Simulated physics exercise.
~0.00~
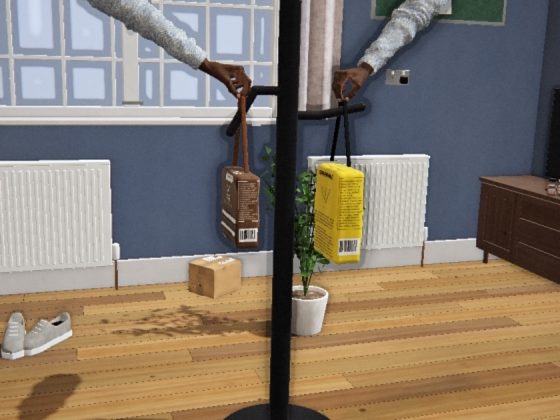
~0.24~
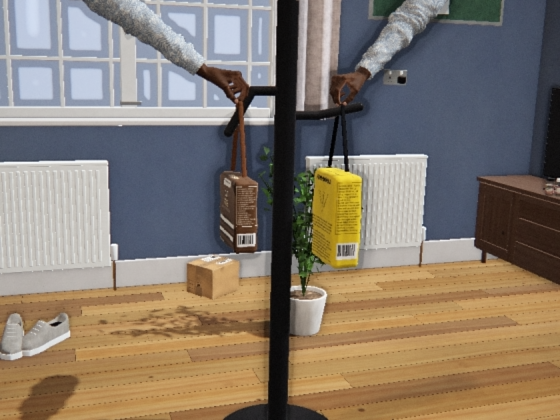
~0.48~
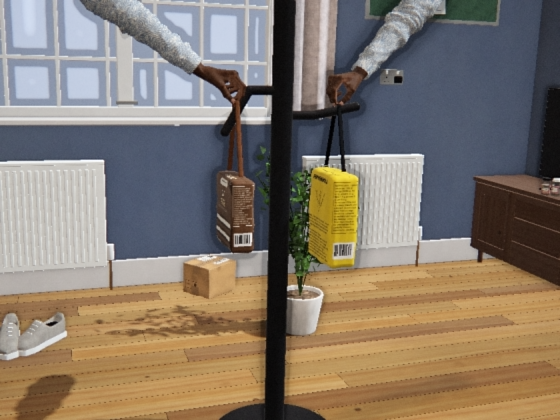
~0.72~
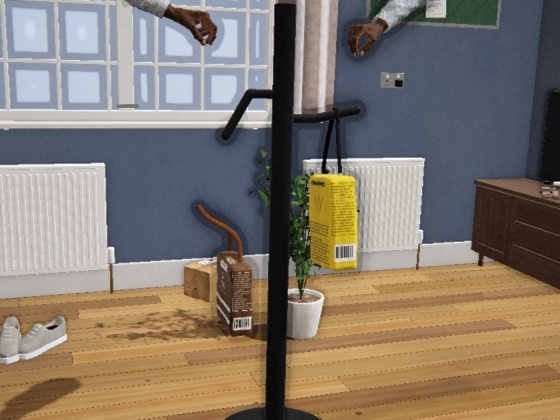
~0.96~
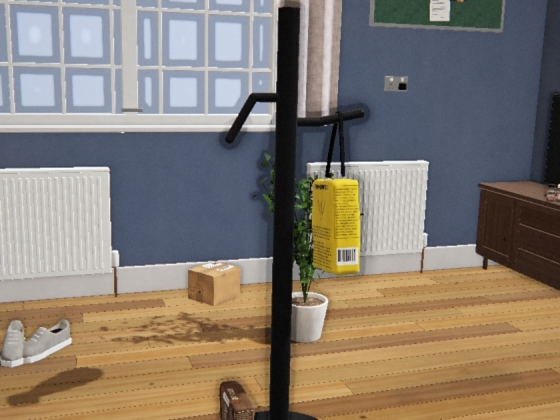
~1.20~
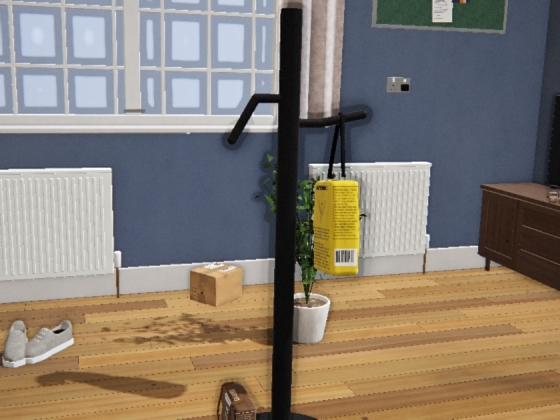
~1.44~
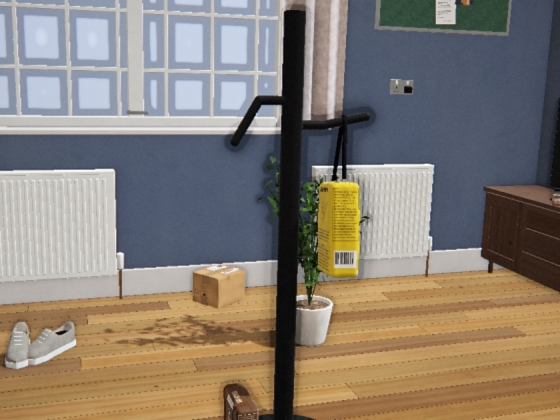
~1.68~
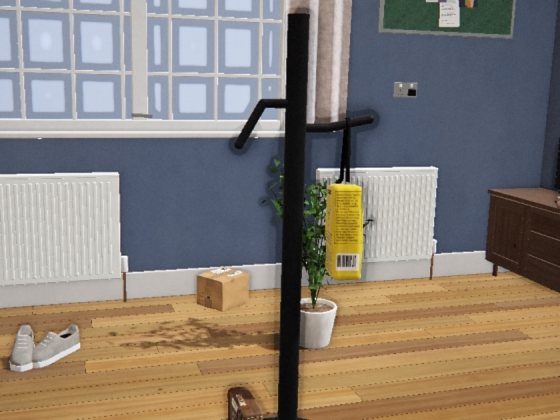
Two hands releasing bags at a black stand's pegs, the brown one dropping to the wooden floor, the yellow one staying hung.
